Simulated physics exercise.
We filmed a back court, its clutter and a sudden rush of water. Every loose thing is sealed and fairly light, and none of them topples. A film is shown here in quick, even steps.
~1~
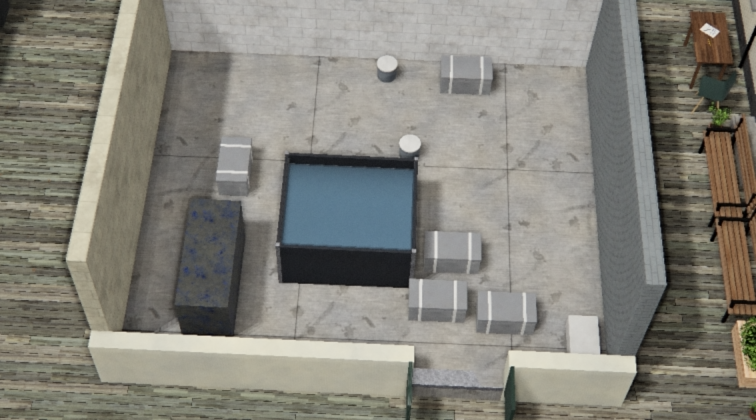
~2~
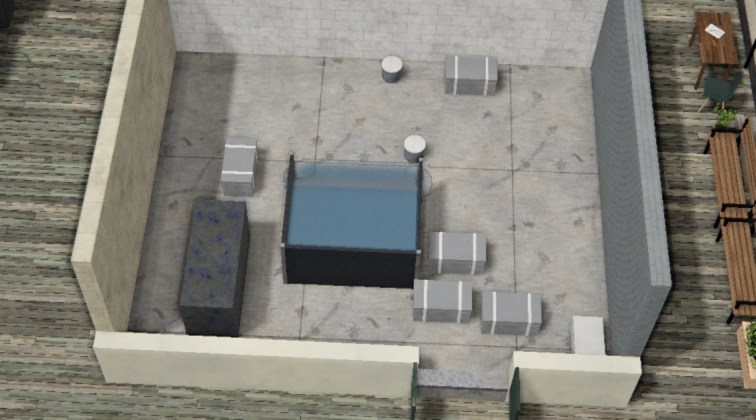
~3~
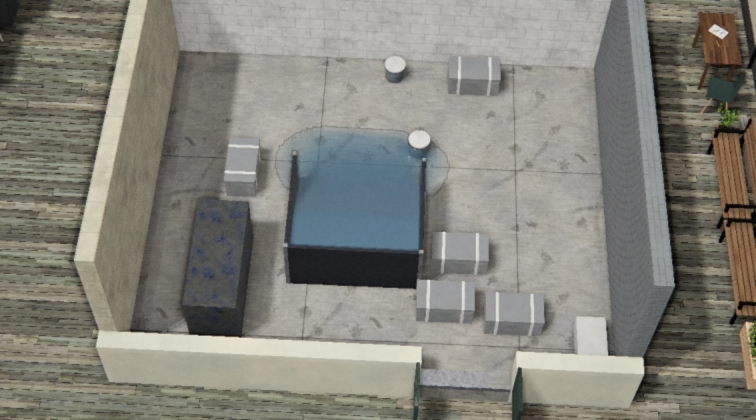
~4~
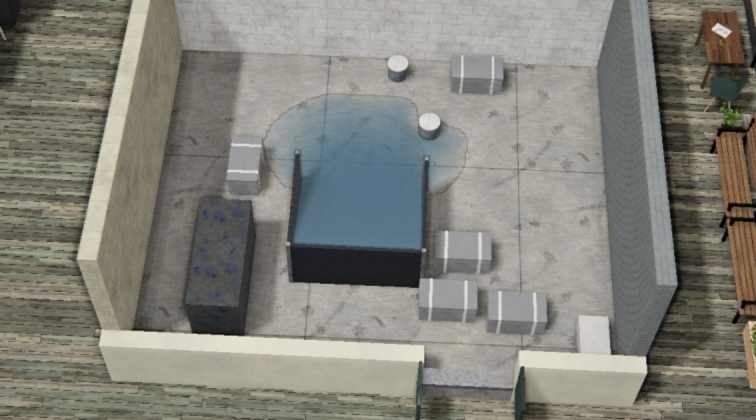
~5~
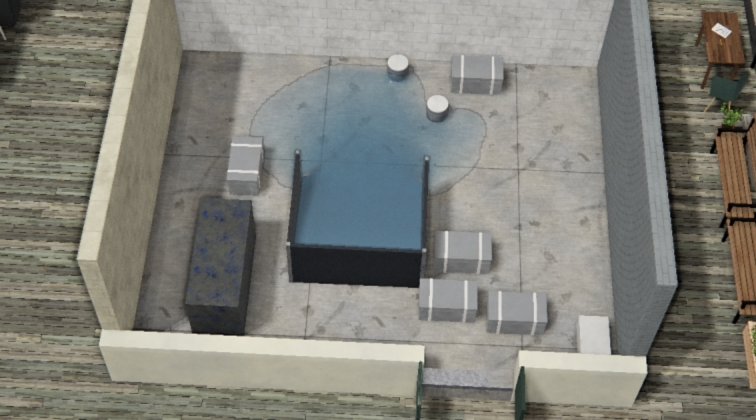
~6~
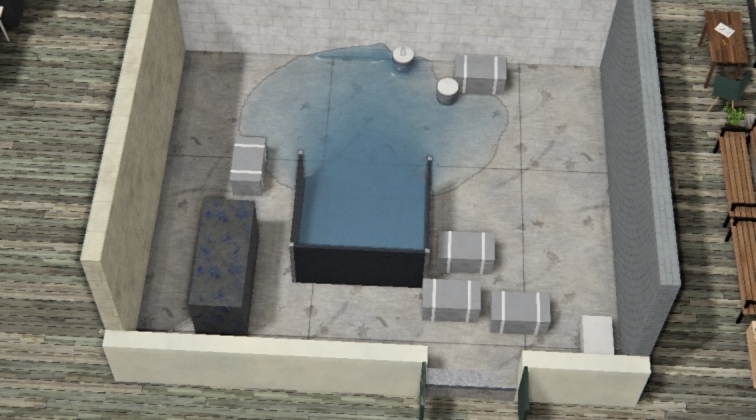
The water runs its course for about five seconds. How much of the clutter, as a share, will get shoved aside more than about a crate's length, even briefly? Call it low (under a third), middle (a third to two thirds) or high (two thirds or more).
Middle.
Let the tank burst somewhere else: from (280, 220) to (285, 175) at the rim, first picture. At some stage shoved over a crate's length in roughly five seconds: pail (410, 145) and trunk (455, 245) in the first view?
The first one stopped short; the second one stopped short.
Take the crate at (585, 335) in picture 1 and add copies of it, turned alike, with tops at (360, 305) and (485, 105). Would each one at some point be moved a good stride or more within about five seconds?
Listed in order: Hardly budges, then shoved clear.
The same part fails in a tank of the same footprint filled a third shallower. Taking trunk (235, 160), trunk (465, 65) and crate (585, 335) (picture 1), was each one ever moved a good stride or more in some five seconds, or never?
Taking them as listed, the first stopped before it, the second reached the mark and the third stopped before it.
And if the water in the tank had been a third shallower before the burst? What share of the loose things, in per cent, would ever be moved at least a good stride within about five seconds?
About 40 %.
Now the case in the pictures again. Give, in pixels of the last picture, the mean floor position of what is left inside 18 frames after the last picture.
I'd put it around pixel (496, 208).
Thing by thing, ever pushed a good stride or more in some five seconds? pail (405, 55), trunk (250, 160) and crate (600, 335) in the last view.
Listed order gives past that mark, then below that mark, and lastly below that mark.
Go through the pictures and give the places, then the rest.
In the first picture, a pail at (410, 143) rests on the ground; a pail at (387, 63), on the bottom; 0 of 8 have shifted.
In the second picture, a pail at (415, 144) rests on the ground; a pail at (392, 64) rests on the ground; 0 of 8 have shifted.
In the third picture, a pail at (420, 139), on the bottom, close to its start; a pail at (395, 64) rests on the ground; 1 of 8 have shifted.
In the fourth picture, a pail at (430, 121), on the bottom, a stride from its start; a pail at (398, 63), on the bottom; 1 of 8 have shifted.
In the fifth picture, a pail at (438, 103), on the bottom, a stride from its start; a pail at (398, 62) rests on the ground; 1 of 8 have shifted.
In the sixth picture, a pail at (448, 86) rests on the ground, a stride from its start; a pail at (404, 54), on the bottom, close to its start; 2 of 8 have shifted.
A moment on, 1 of 8 are well off their spots; 1 afloat.
Next, 3 of 8 are well off their spots; 3 afloat.
Later, 3 of 8 are well off their spots; 3 afloat.
In the end, 3 of 8 are well off their spots, and 3 have been at some point; 6 afloat.
